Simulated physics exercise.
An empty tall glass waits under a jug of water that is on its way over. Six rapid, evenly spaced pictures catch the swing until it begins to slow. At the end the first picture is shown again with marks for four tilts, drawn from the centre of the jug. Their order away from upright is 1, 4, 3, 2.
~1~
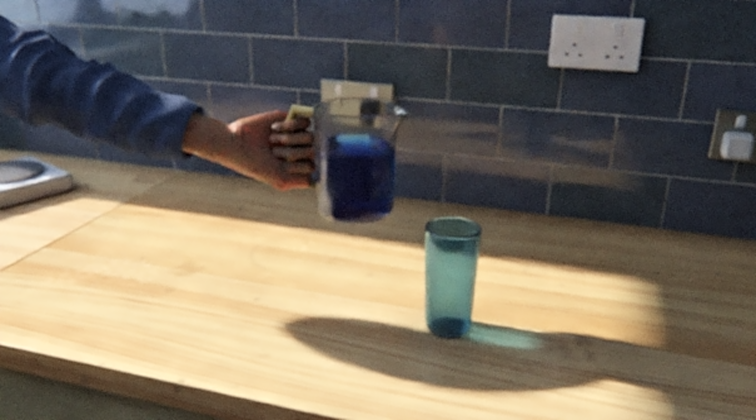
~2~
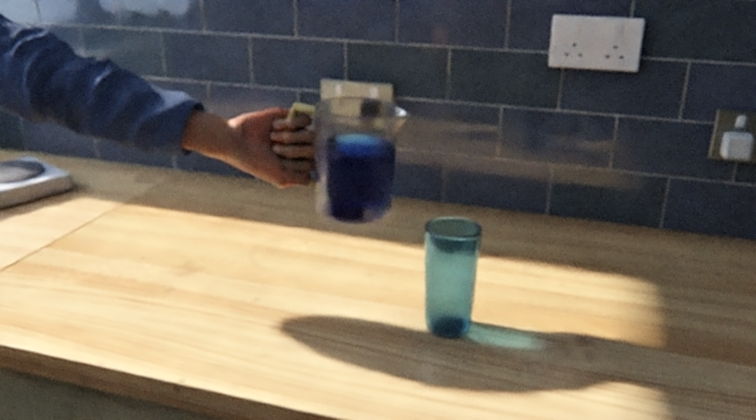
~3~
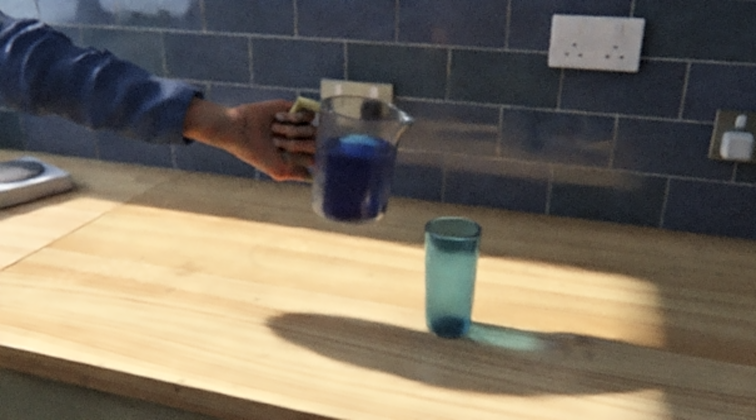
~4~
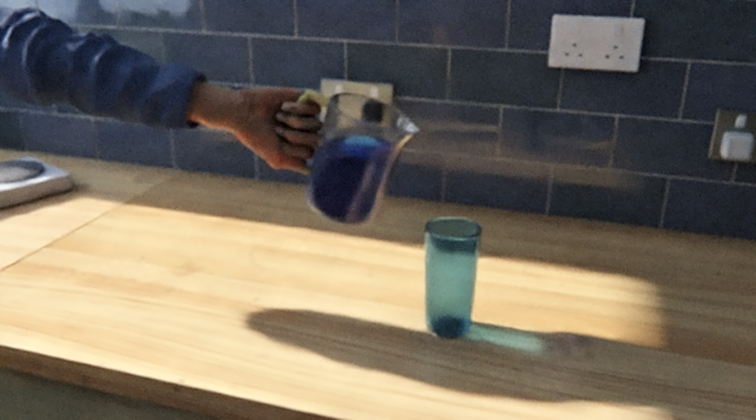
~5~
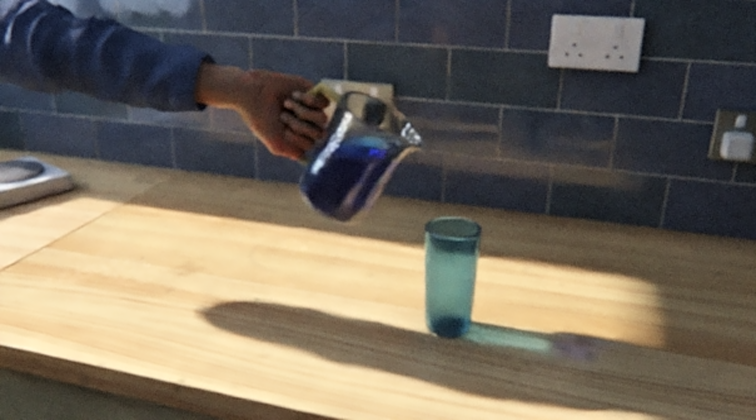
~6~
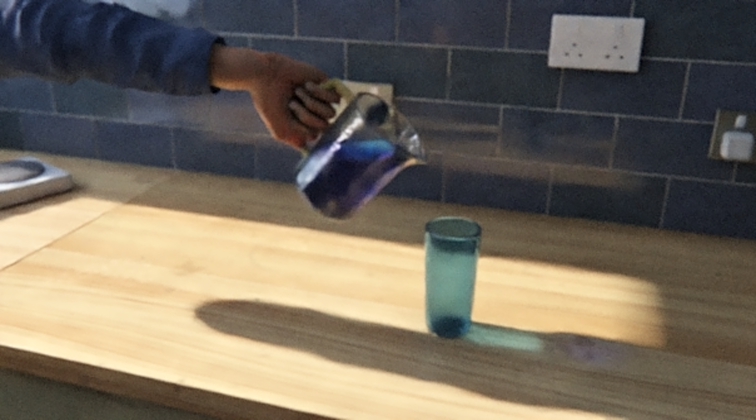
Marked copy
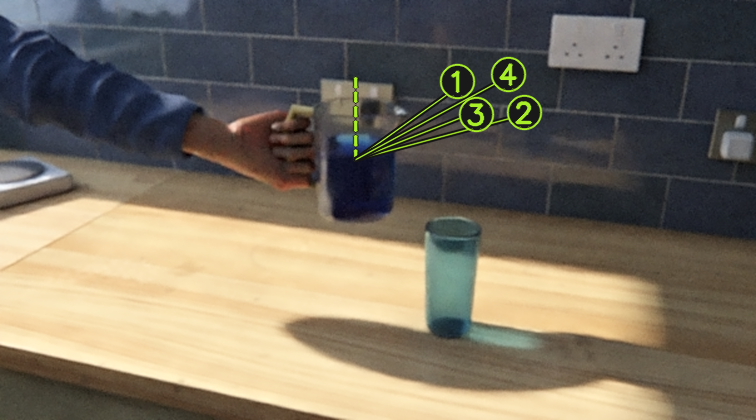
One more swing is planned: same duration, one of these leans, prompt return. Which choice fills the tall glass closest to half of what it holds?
I would pick line 3.
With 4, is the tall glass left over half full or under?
Under half.
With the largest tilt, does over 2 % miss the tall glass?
No, it does not.
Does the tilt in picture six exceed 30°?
Yes.
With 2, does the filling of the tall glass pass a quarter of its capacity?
Yes, clearly.
On the marked copy, 1 at (446, 95); 2 at (508, 118); 3 at (459, 118); 4 at (494, 84).
If 1 is chosen, the tall glass ends with about 16 % of what it can hold.
If 2 is chosen, the tall glass ends with about 70 % of what it can hold.
If 3 is chosen, the tall glass ends with about 48 % of what it can hold.
If 4 is chosen, the tall glass ends with about 29 % of what it can hold.
